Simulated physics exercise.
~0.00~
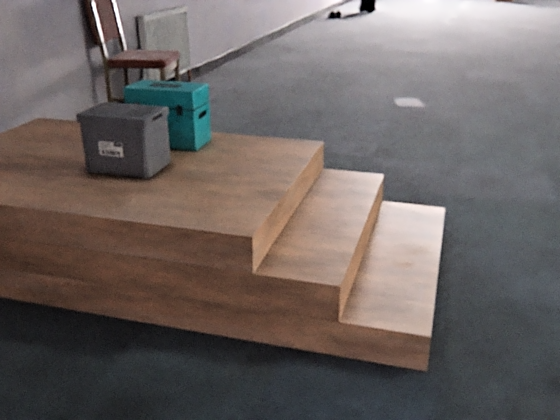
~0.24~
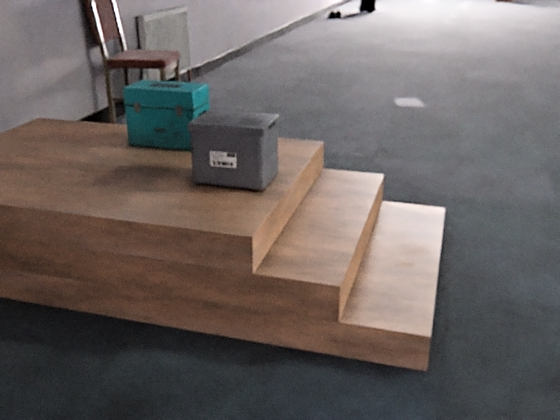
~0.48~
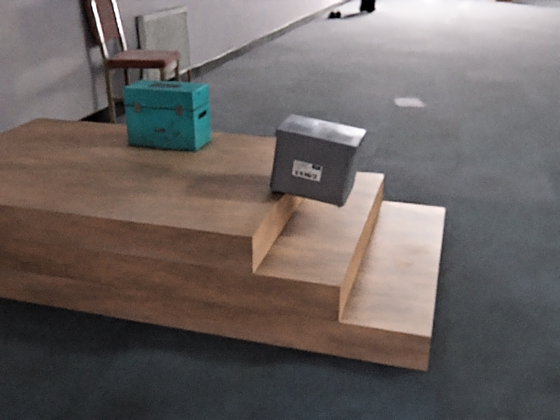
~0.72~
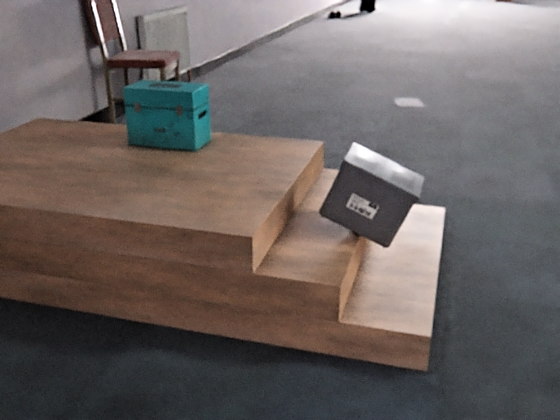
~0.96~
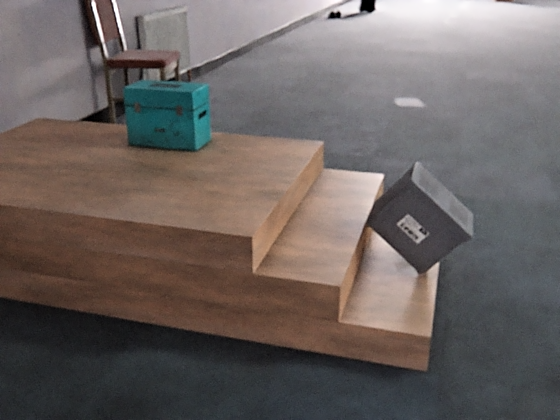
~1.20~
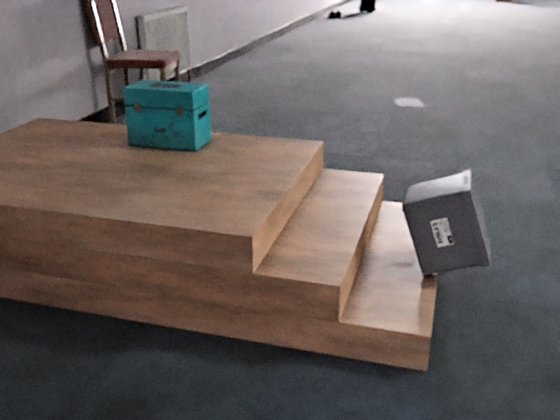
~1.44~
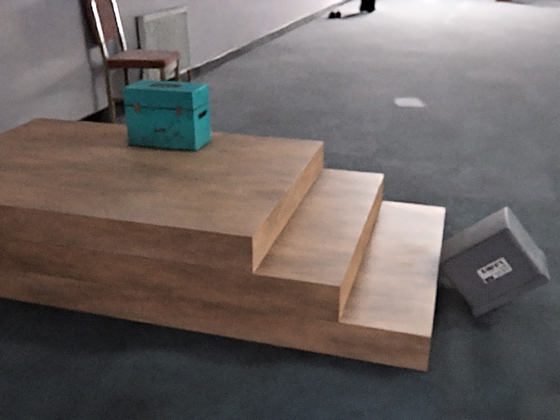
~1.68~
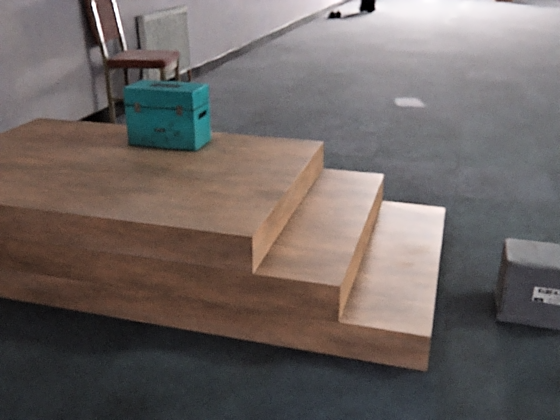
A grey tote with a white label sits beside a turquoise toolbox on a low wooden platform, seen from a fixed, slightly raised view in a room with dark carpet. A chair stands against the wall at the upper left, and steps descend on the right. The tote slides right, passing in front of the toolbox, and tips over the platform's edge. It tumbles down the steps, turning clockwise as it goes, then rolls off the lowest one. It ends on the carpet at the far right, partly out of view, while the toolbox stays in place.
